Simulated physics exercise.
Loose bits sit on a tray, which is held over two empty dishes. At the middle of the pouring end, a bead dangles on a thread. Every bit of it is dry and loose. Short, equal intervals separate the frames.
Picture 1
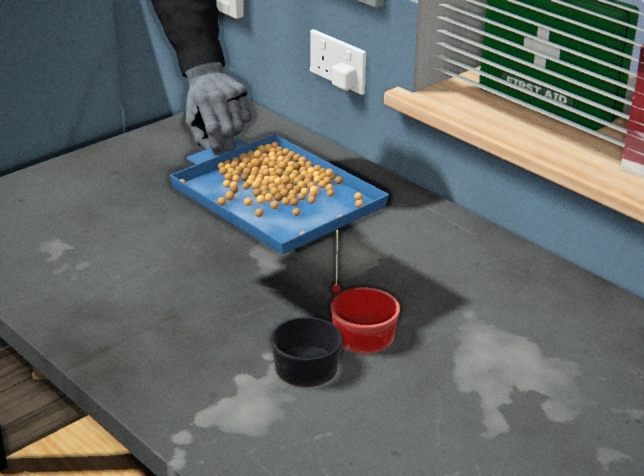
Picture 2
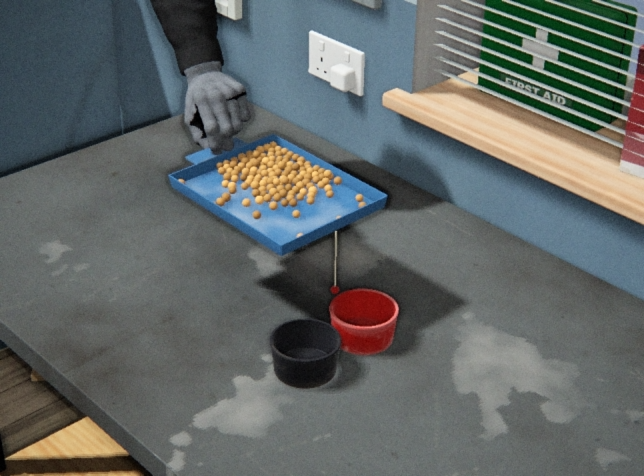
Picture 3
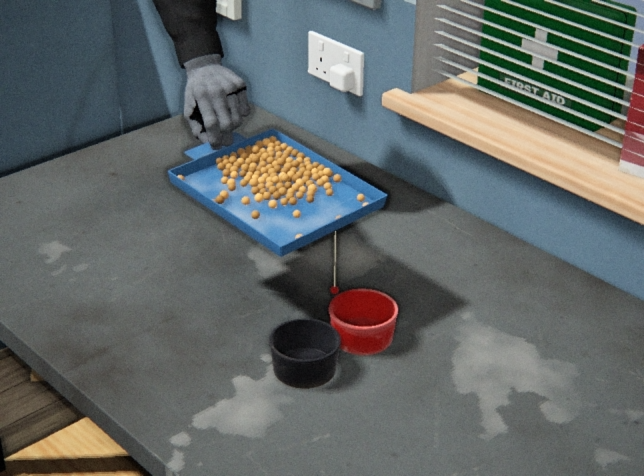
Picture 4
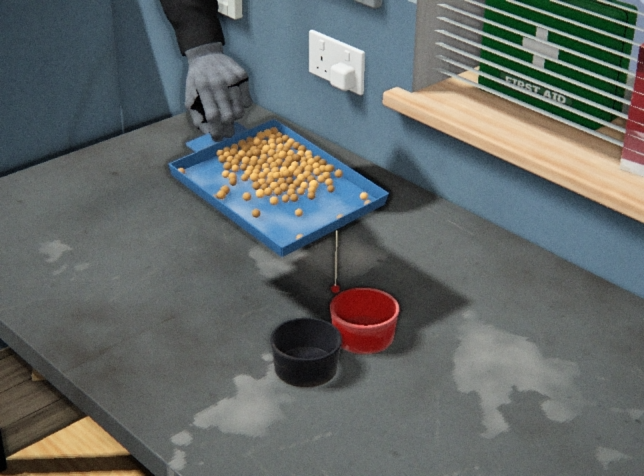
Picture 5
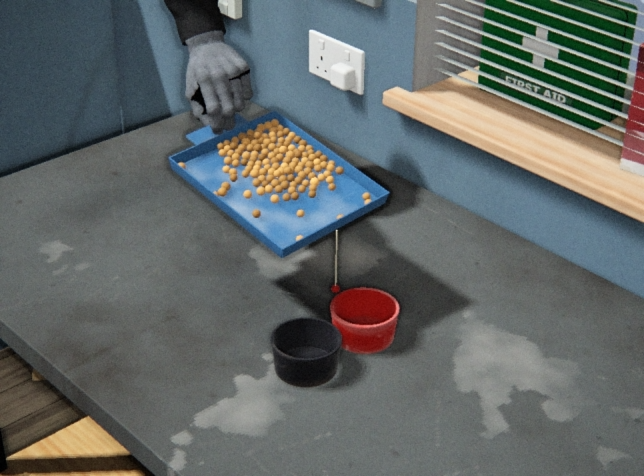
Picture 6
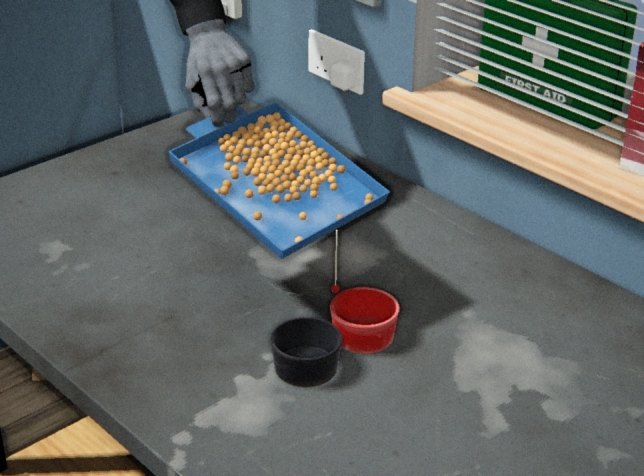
A gloved hand slowly raises the back of a blue tray of beads above two dishes.
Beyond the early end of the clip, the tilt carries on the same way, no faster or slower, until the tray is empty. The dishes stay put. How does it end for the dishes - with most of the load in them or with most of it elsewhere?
Most gets caught.
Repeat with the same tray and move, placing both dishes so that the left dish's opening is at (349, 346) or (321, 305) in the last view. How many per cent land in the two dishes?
First 0 per cent, second 10 per cent.
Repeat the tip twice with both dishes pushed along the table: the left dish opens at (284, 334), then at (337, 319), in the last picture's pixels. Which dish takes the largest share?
Trial one goes to the one to the left, trial two to the one to the left.
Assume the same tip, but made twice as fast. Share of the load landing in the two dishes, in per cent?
I'd expect close to 60 per cent.
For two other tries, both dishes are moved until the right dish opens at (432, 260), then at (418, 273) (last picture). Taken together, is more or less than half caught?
Shy of half, then shy of half.
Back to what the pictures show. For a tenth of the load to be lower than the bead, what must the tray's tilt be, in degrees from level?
It is at around 65 degrees by then.
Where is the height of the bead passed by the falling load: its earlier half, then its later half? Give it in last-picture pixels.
First part (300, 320), rest (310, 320).
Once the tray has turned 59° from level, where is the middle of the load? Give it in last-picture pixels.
Look around (306, 221) in the last picture.
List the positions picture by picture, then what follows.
Corners of the pouring end at (283, 242) and (386, 194), level; middle of the load at (274, 176), round wooden beads; left dish at (330, 366); right dish at (388, 333); bead on its thread at (336, 289), in the first picture.
Corners of the pouring end at (281, 243) and (384, 195), level; middle of the load at (273, 176), in the second picture.
Corners of the pouring end at (281, 245) and (384, 195), tipped barely, lowest at the left corner; middle of the load at (272, 172), a stray few on the move, in the third picture.
Corners of the pouring end at (282, 245) and (385, 193), tipped a little, lowest at the left corner; middle of the load at (274, 166), a small part on the move, in the fourth picture.
Corners of the pouring end at (283, 247) and (386, 192), tipped a little, lowest at the left corner; middle of the load at (275, 161), a small part on the move, in the fifth picture.
Corners of the pouring end at (283, 248) and (386, 191), tipped a little, lowest at the left corner; middle of the load at (276, 158), most on the move; left dish at (329, 366); right dish at (387, 333), in the sixth picture.
Soon after the last picture, tray tipped steeply; most on the tray; a small part in the left dish; a stray few outside both; a stray few in the air.
A little later, tray tipped right over; about a quarter on the tray; about half in the left dish; a small part in the right dish; a small part outside both; a small part in the air.
Later still, tray tipped past a quarter turn; about two thirds in the left dish; a small part in the right dish; about a quarter outside both.
By the end, tray tipped past a quarter turn; about two thirds in the left dish; a small part in the right dish; about a quarter outside both.
